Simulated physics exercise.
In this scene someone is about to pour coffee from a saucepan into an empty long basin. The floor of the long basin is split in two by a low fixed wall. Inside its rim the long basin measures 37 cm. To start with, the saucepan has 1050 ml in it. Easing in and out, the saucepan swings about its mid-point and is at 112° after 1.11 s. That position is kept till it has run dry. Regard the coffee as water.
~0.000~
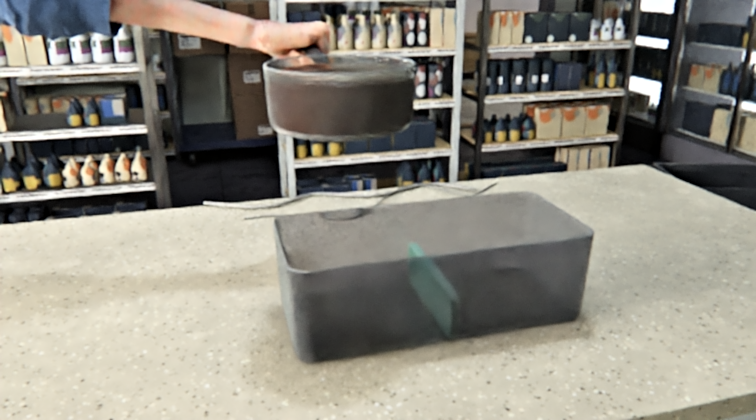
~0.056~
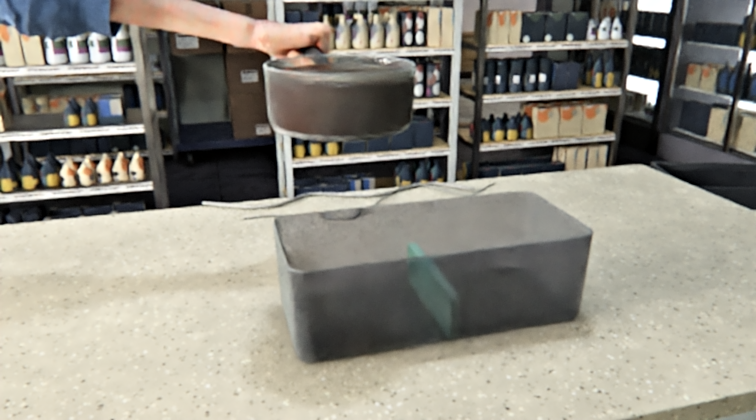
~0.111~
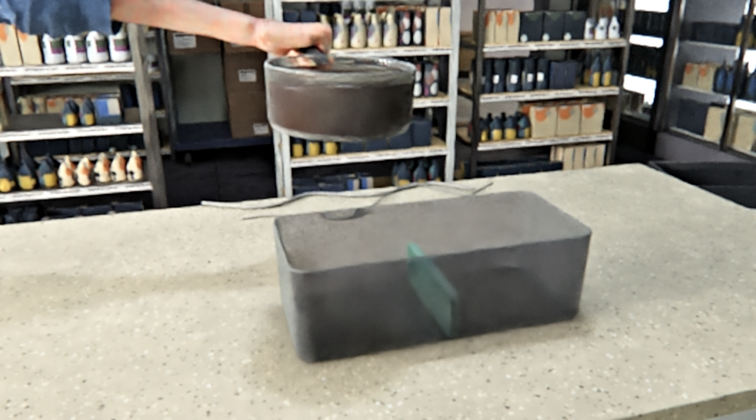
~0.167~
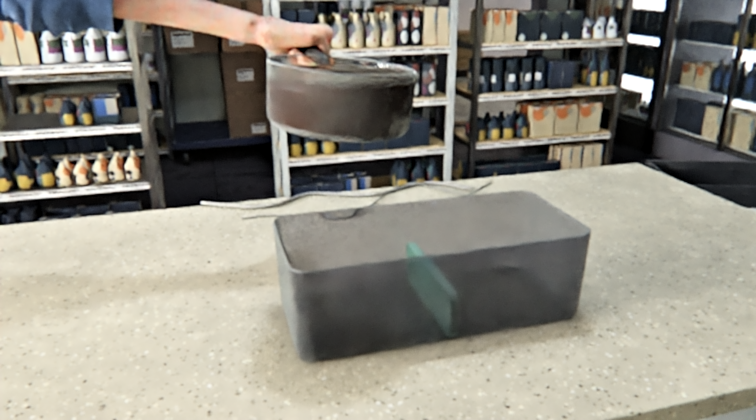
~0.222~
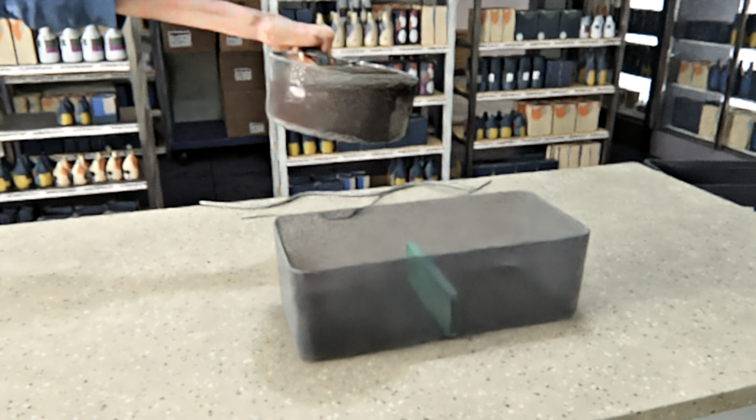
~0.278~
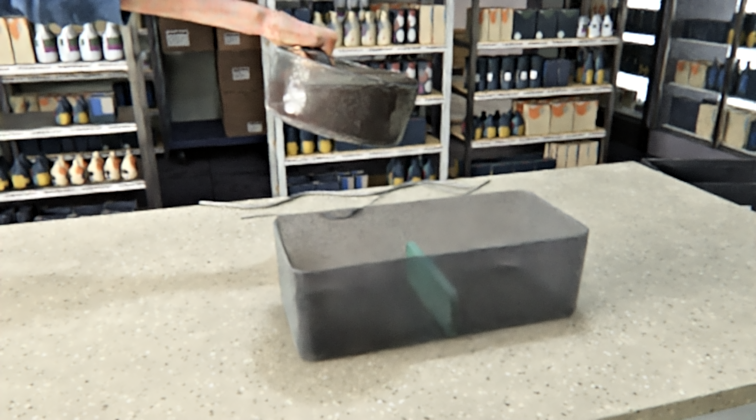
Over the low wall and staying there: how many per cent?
76 out of 100.
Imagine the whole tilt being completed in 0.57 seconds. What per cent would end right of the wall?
In that case, roughly 60 per cent.
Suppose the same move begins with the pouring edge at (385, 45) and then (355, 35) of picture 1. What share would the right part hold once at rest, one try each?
In order, 60 and 35 per cent.
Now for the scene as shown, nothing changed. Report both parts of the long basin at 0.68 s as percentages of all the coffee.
1 per cent left and 24 right, roughly.
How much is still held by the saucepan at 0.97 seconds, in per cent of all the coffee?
4 %.
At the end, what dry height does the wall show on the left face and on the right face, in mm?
Left side: Around 48 mm. Right side: Around 28 mm.
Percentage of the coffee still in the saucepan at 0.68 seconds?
I'd put it near 32 percent.
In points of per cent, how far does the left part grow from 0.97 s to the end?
About 10 percent, give or take.
By 0.68 s the tilt is 75° and 32 per cent is still to pour, 1 is left of the wall and 25 right of it.
By 0.97 s the tilt is 108° and 4 per cent is still to pour, 14 is left of the wall and 75 right of it.
By 1.28 s the tilt is 112° and 0 per cent is still to pour, 23 is left of the wall and 76 right of it.
By 1.61 s the tilt is 112° and 0 per cent is still to pour, 24 is left of the wall and 76 right of it.
At rest 24 per cent lies left of the wall, 76 right of it and 1 outside.
